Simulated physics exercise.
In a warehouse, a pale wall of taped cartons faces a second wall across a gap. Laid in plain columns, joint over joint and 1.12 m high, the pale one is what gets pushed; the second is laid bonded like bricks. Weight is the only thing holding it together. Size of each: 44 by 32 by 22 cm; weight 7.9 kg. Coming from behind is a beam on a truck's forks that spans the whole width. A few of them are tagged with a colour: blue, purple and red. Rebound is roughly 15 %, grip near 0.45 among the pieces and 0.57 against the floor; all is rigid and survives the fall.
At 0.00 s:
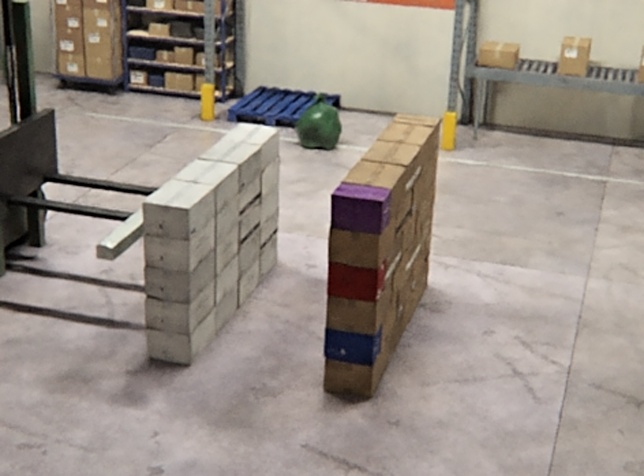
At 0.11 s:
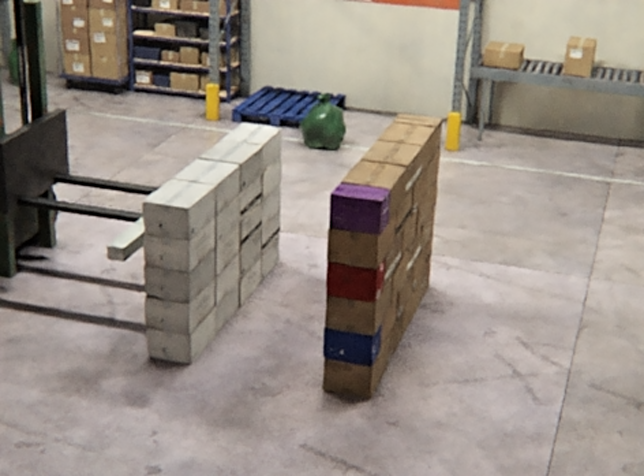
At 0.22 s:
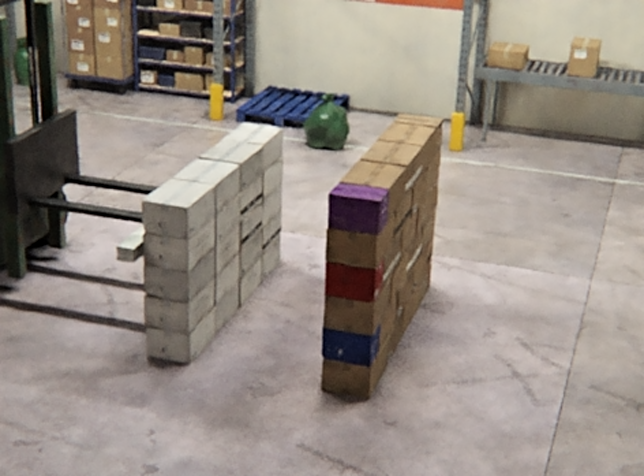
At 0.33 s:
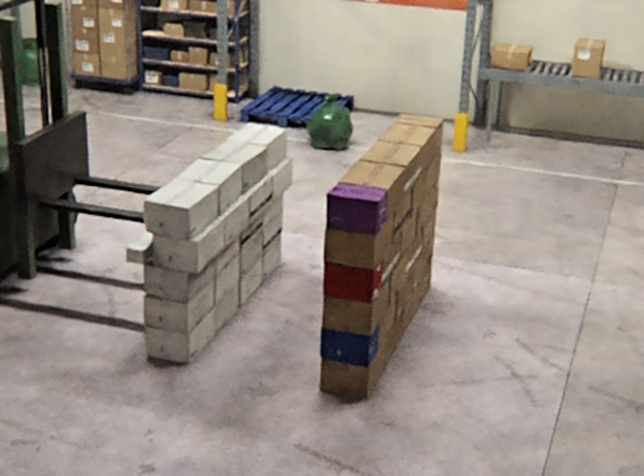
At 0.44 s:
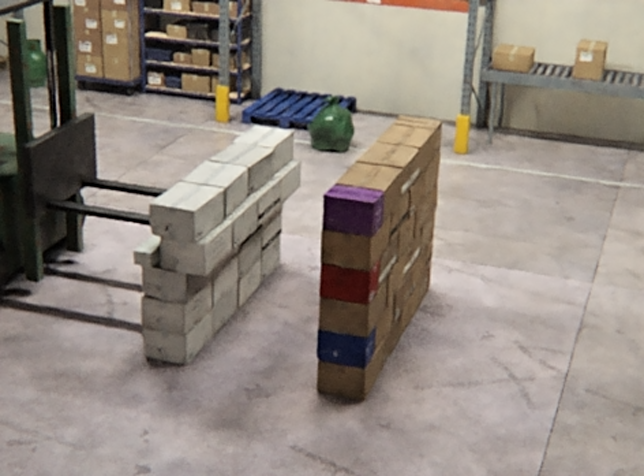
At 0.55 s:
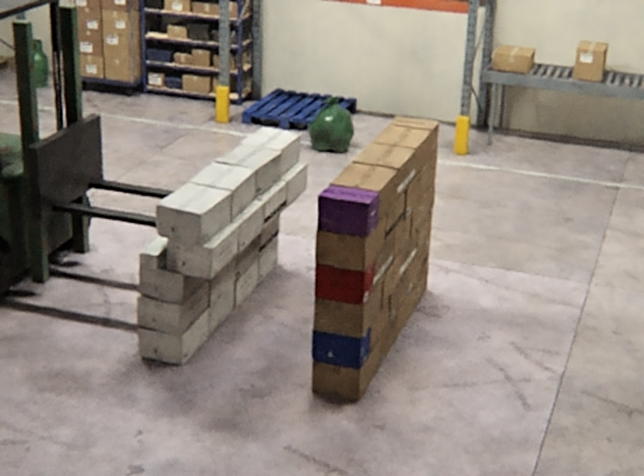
To begin with, a forklift's forks hold a beam just left of a pale stack of blocks, with a brown wall carrying purple, red and blue cartons standing to the right. The truck edges rightward and the beam meets the pale stack, then pushes its upper rows toward the brown wall.
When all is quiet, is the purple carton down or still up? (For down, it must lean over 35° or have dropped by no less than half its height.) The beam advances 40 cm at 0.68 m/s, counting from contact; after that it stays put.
Not down.
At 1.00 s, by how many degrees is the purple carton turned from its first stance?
Roughly 0 degrees.
After 0.64 s, 0 of the pale wall down; none of the 27 cartons of the second wall down; purple carton unmoved.
After 1.00 s, 8 of the pale wall down; none of the 27 cartons of the second wall down; purple carton unmoved.
At rest (2.2 s), 9 of the pale wall down; none of the 27 cartons of the second wall down; purple carton unmoved; blue carton unmoved; red carton unmoved. As the last picture would show them, middles, purple carton near (349, 211), blue carton near (344, 343).
